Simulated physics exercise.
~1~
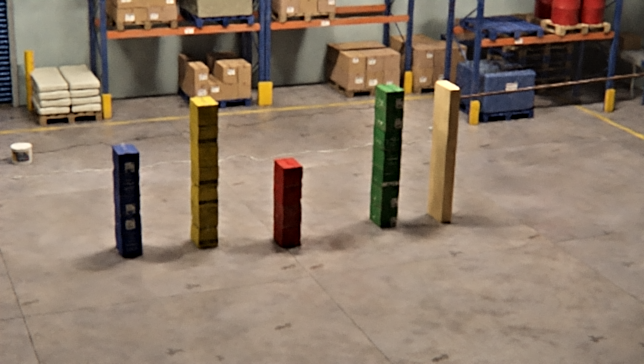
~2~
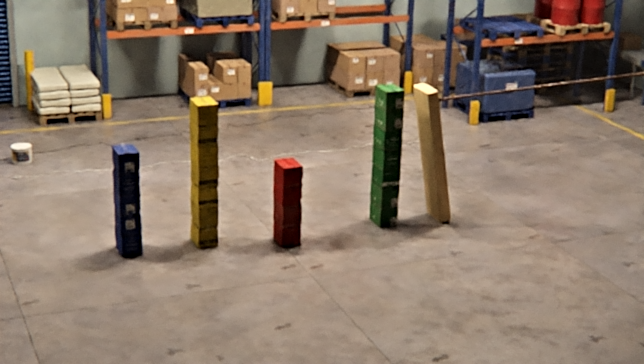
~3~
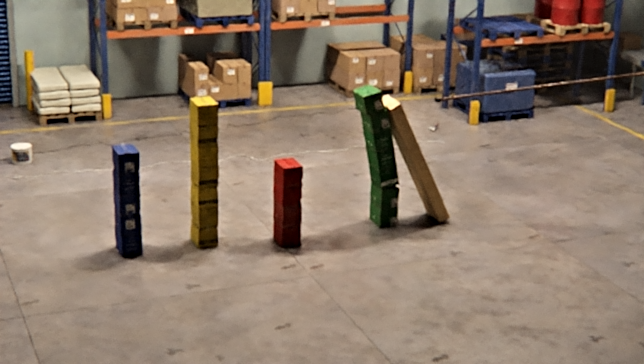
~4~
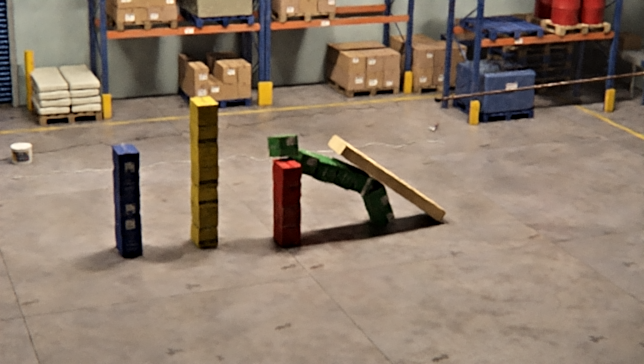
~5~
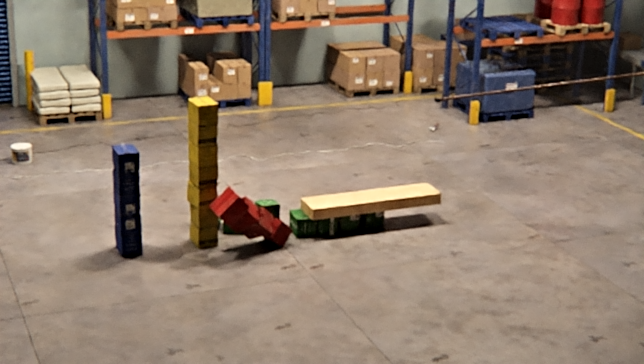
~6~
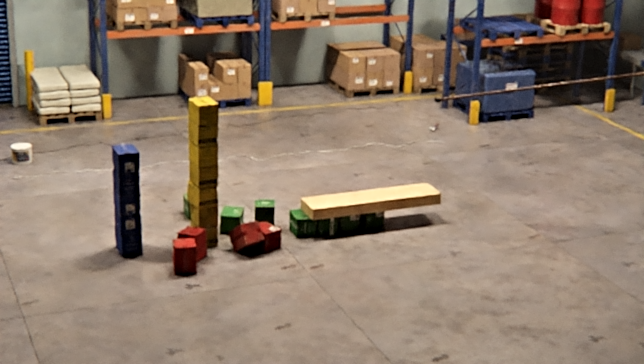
In the video, an upright board on a warehouse floor tips left into a stack of green cartons, which topples onto a shorter red stack and knocks it down, leaving the board lying on green cartons while the yellow and blue stacks stay standing.
